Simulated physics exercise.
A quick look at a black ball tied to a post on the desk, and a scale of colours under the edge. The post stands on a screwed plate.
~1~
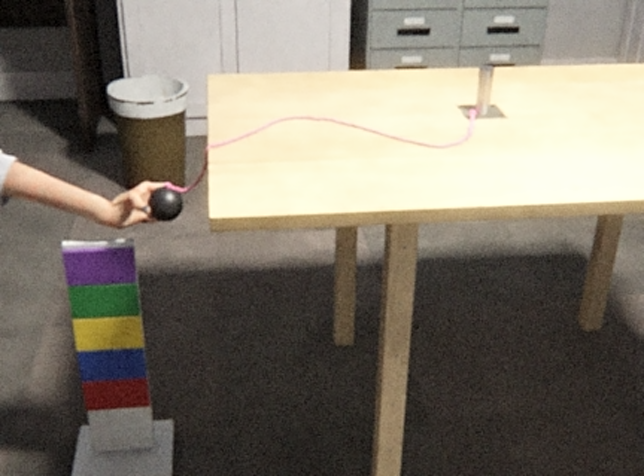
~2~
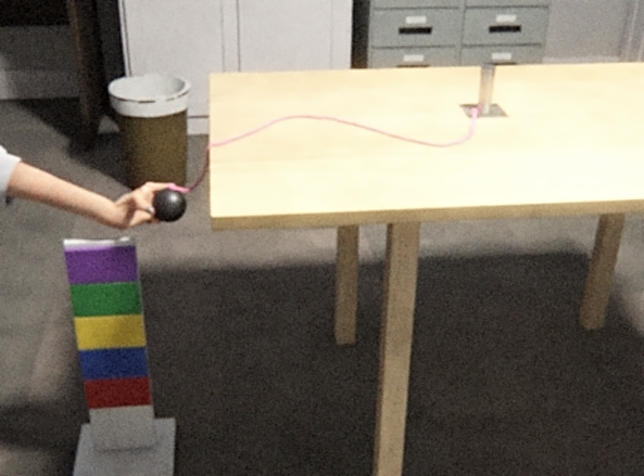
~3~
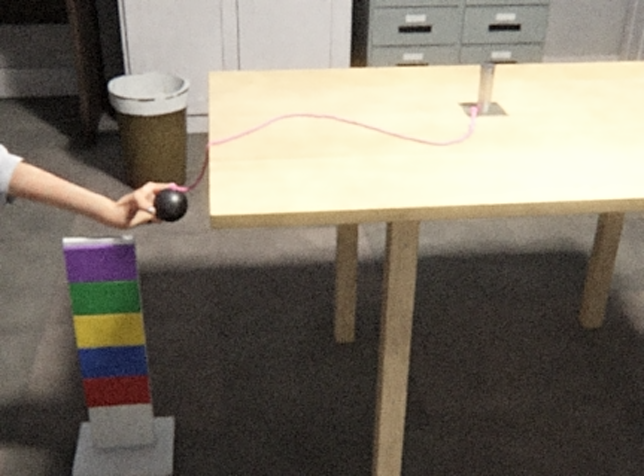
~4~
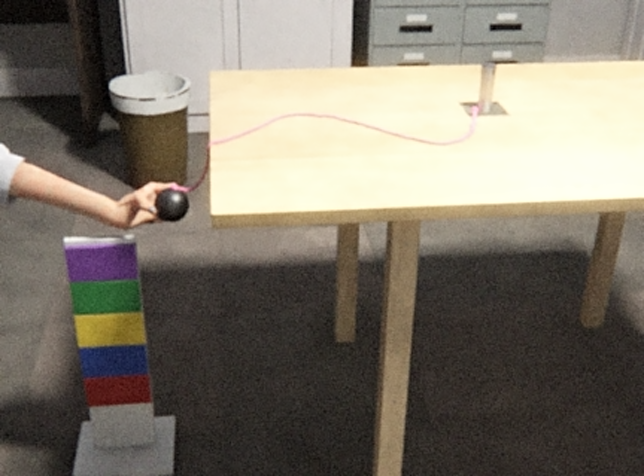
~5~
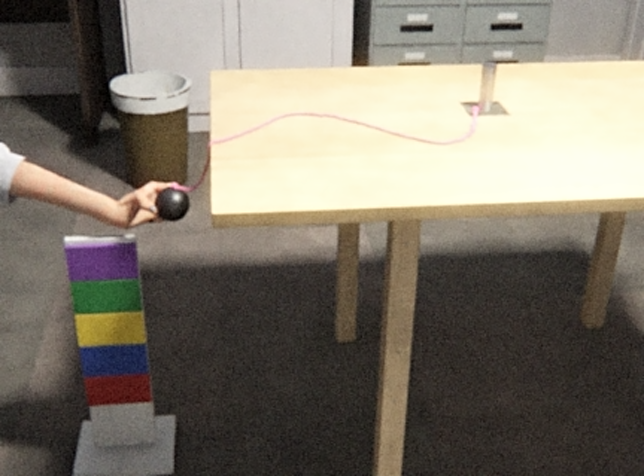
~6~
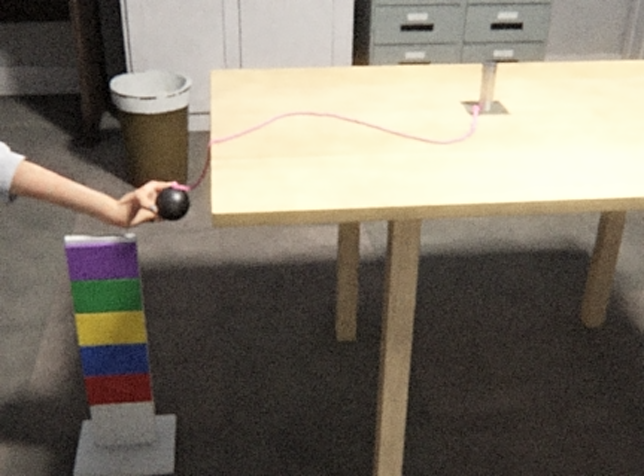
A hand holding a black ball beside a desk, almost still, its pink shoelace lying slack across the top to a post.
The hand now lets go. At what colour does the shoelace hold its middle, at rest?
The shoelace holds its middle at yellow.
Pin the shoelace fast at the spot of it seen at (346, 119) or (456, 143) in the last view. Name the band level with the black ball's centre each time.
Try by try: Purple; green.
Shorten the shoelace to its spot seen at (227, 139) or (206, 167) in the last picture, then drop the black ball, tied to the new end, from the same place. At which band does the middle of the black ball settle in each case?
Taking them in turn: Purple; green.
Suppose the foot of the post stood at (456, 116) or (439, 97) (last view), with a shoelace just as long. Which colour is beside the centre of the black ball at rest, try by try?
Try by try: Blue; blue.
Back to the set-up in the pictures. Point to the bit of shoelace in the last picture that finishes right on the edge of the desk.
Near (292, 114).
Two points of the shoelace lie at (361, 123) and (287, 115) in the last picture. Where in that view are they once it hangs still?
At (288, 133), then (211, 156).
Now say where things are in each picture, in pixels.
The first frame shows black ball (166, 204); purple (100, 268); green (104, 302); yellow (108, 334); blue (112, 366); red (116, 395).
The second frame shows black ball (169, 205); shoelace through (474, 126) (430, 144) (360, 126) (286, 118) (231, 141).
The third frame shows black ball (170, 205).
The fourth frame shows black ball (171, 205); shoelace through (474, 124) (430, 142) (360, 124) (286, 116) (231, 139).
The fifth frame shows black ball (172, 204).
The sixth frame shows black ball (172, 204); shoelace through (475, 123) (431, 141) (361, 123) (287, 115) (232, 137).
Soon after, ball near (241, 313); level with yellow.
After that, ball near (204, 323); level with yellow.
In the end, ball near (217, 322); level with yellow. At yellow.
